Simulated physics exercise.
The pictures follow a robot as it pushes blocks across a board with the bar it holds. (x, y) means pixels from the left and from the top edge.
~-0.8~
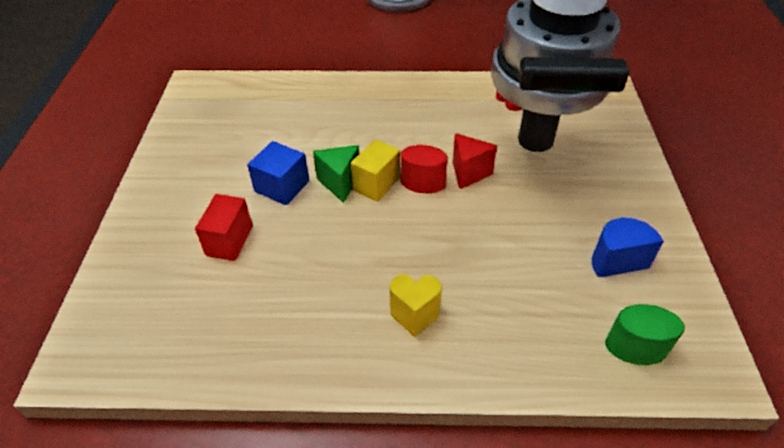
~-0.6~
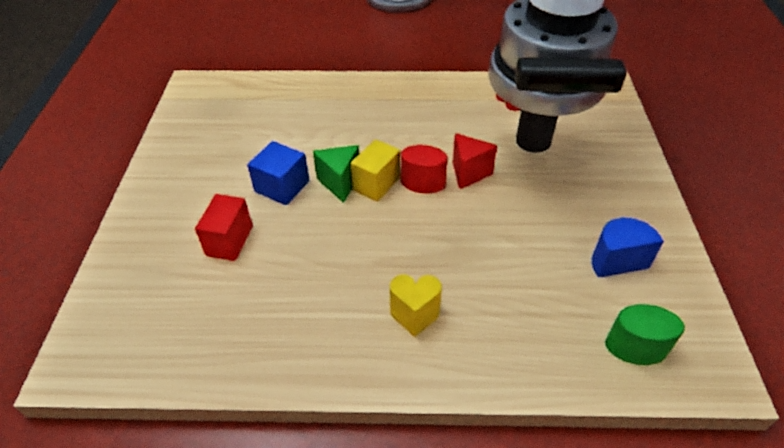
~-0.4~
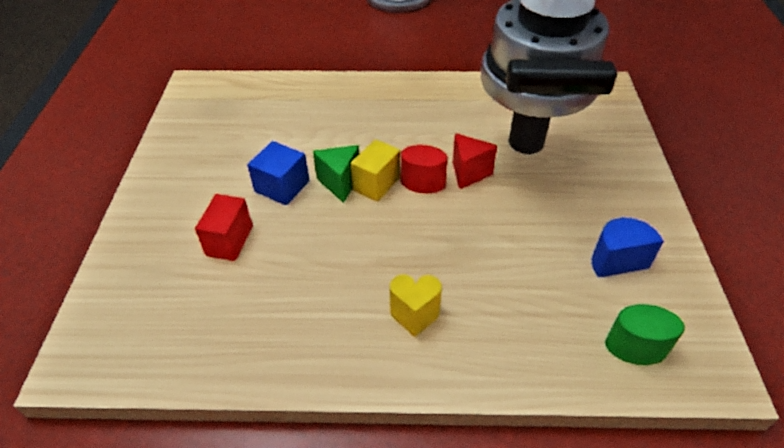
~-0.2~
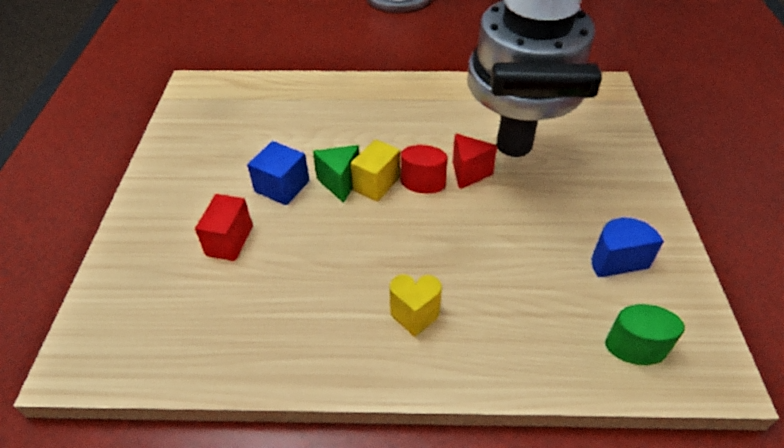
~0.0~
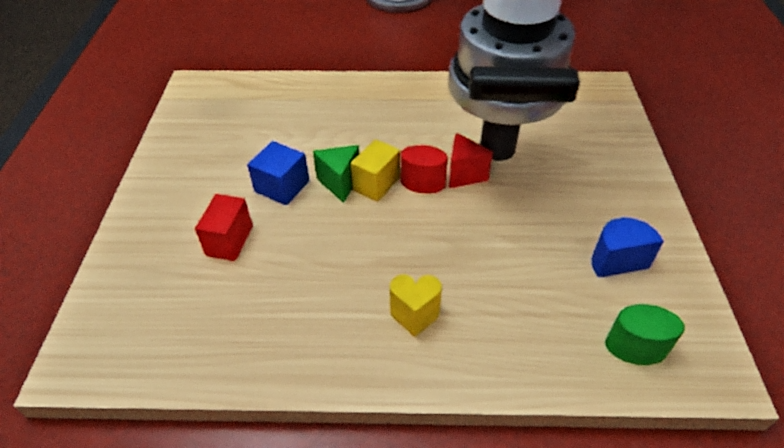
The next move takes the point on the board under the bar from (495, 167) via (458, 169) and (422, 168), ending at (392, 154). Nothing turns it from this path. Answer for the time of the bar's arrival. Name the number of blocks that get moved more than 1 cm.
Moved: 2.
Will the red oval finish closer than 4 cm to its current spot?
Going by the path, yes.
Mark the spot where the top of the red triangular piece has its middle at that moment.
Put as a pixel place, it's (444, 164).
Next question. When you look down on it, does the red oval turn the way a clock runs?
Going by the path, yes.
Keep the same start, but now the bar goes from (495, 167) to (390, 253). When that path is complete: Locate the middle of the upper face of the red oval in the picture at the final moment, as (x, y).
I'd place it at (397, 168), taking the centre of its top.
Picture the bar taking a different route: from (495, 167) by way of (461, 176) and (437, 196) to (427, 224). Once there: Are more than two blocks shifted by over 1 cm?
Answer: No.
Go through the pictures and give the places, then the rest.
The first picture shows bar's lower end (536, 141); yellow oblong block (376, 155); red oval (424, 154); red triangular piece (472, 146).
The second picture shows bar (533, 142); blocks still.
The third picture shows bar (526, 143); blocks still.
The fourth picture shows bar (514, 146); blocks still.
The fifth picture shows bar (497, 149); yellow oblong block (376, 155); red oval (424, 154); red triangular piece (467, 147).
On the path given first. One third of the way, bar (459, 152); red oval (414, 160), turned 40° clockwise; red triangular piece (447, 160), turned 20° anticlockwise.
Two thirds of the way, bar (421, 150); red oval (409, 164), turned 55° clockwise; red triangular piece (444, 164), turned 30° anticlockwise.
At the end, bar (392, 137); yellow oblong block still; red oval (409, 164), turned 55° clockwise; red triangular piece (444, 164), turned 30° anticlockwise.
